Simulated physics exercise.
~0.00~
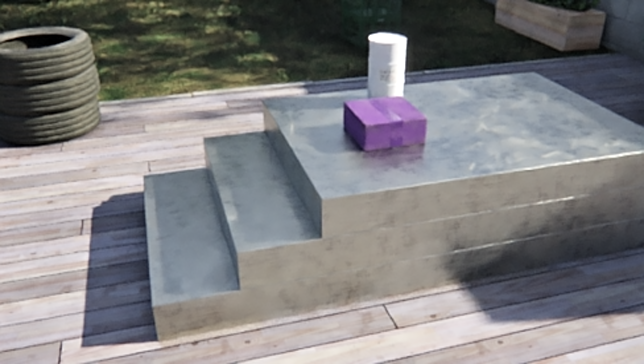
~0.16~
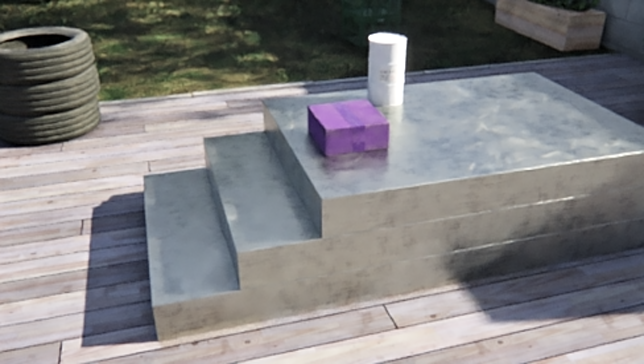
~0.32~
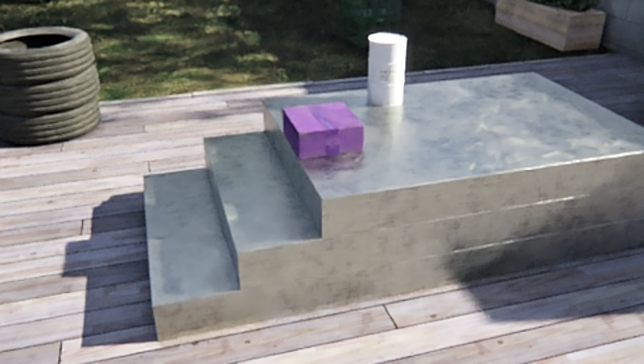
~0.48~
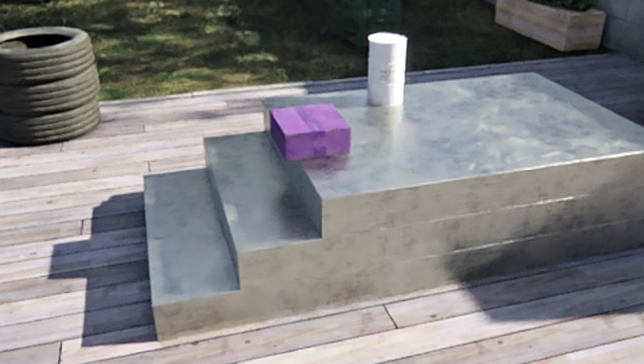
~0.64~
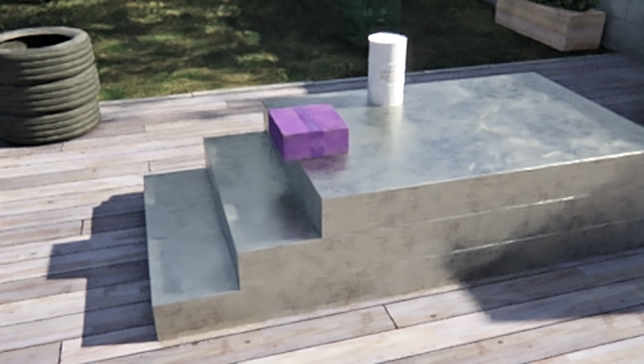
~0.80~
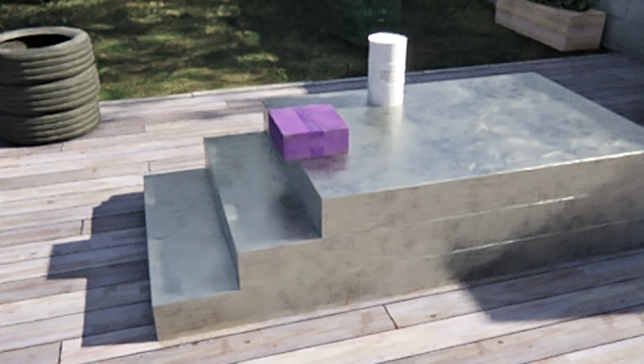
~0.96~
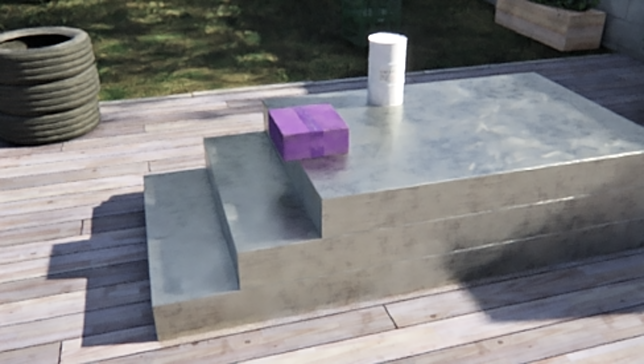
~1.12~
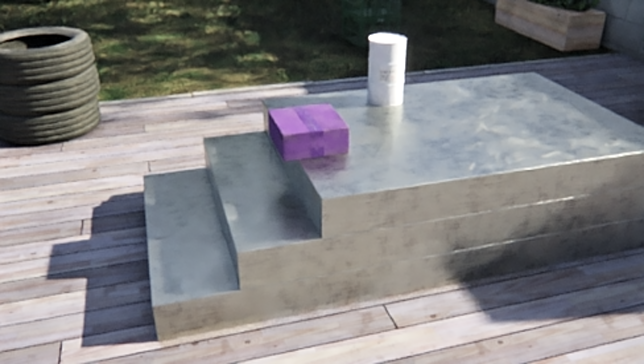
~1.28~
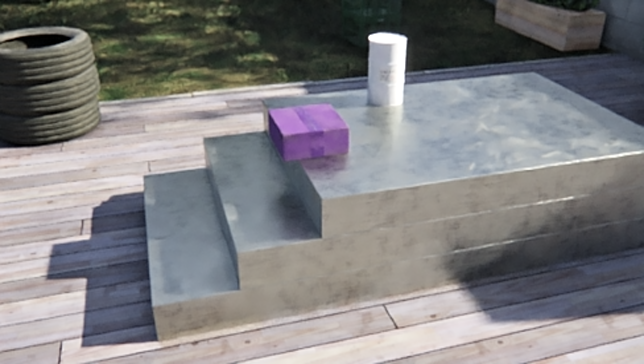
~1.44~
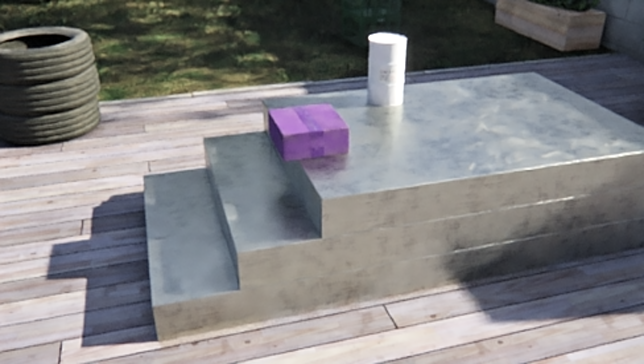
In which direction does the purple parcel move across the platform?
The purple parcel moves to the left, towards the steps.
